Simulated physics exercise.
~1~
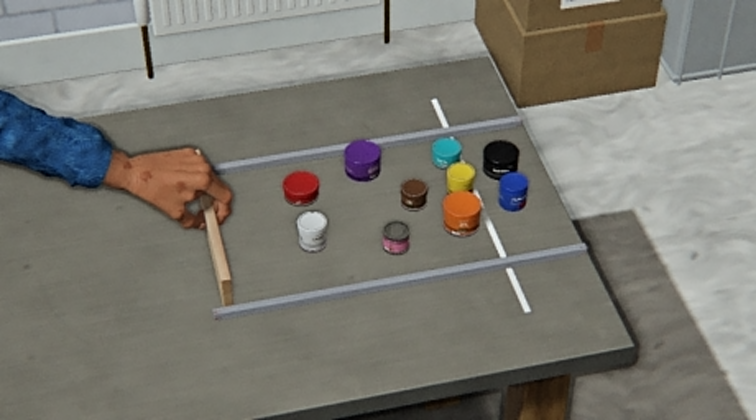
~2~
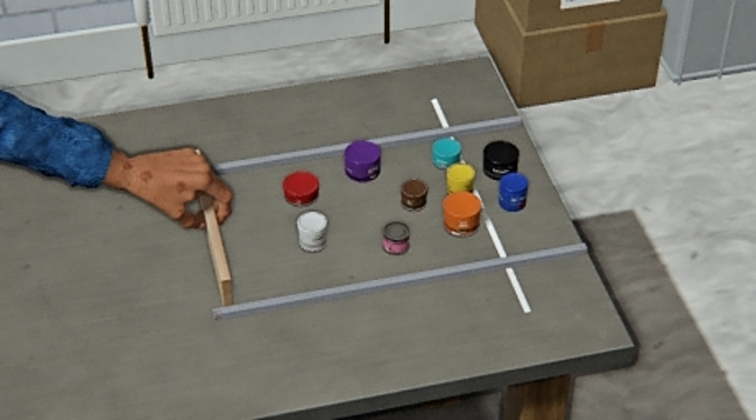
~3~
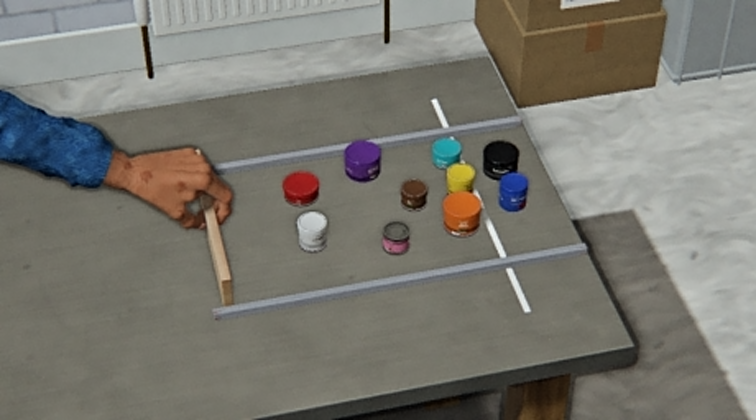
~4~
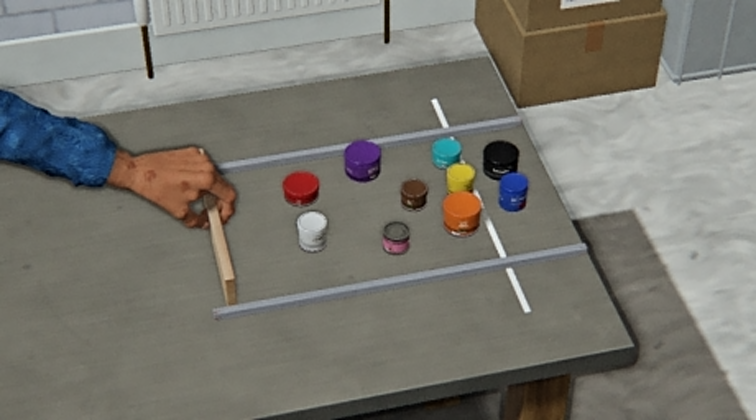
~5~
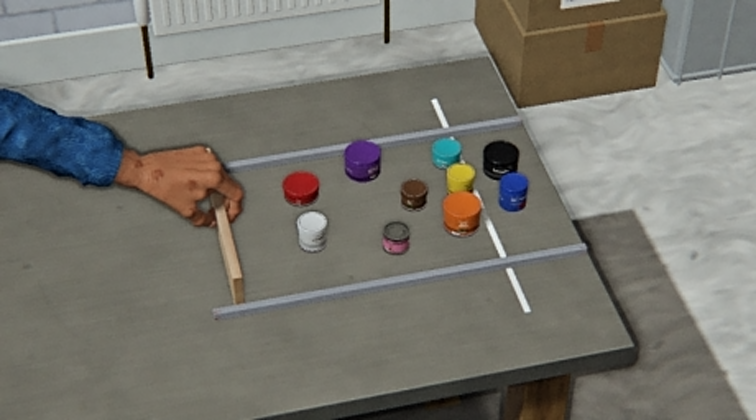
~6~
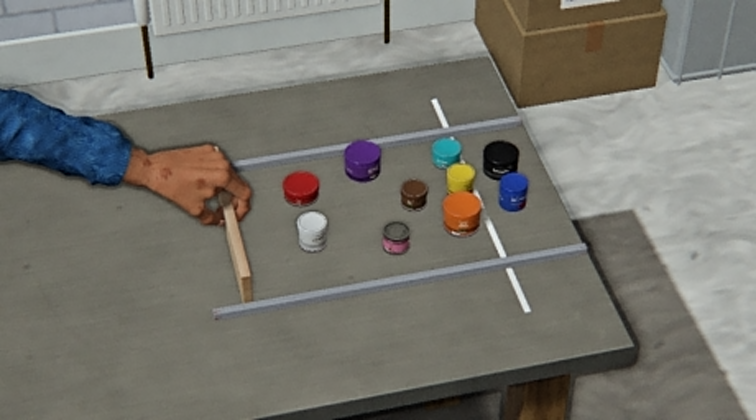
The footage shows a hand holding a wooden board upright between two rails on a grey table, at first nearly still, then sliding it slightly right toward a group of colourful small pots, which stay still around a white strip.
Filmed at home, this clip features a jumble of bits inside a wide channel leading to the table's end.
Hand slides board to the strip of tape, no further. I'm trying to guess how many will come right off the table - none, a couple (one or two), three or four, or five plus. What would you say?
I would say none at all.
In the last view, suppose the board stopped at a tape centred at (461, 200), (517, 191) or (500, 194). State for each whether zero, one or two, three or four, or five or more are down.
In turn: Zero, three to four, one or two.
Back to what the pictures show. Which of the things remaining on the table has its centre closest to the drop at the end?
Looks like the black tub to me.
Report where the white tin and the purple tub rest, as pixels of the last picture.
Final pixels, roughly: (497, 201) for the first, (472, 137) for the other.
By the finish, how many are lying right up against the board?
Well, it touches 5.
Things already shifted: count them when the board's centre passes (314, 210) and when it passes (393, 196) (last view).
In order, the tallies are 2 and 4.
Soon after, none off yet; black tub at rest near (501, 161); blue tub at rest near (513, 193); yellow tin at rest near (461, 182).
In the end, the number that fall off is zero.
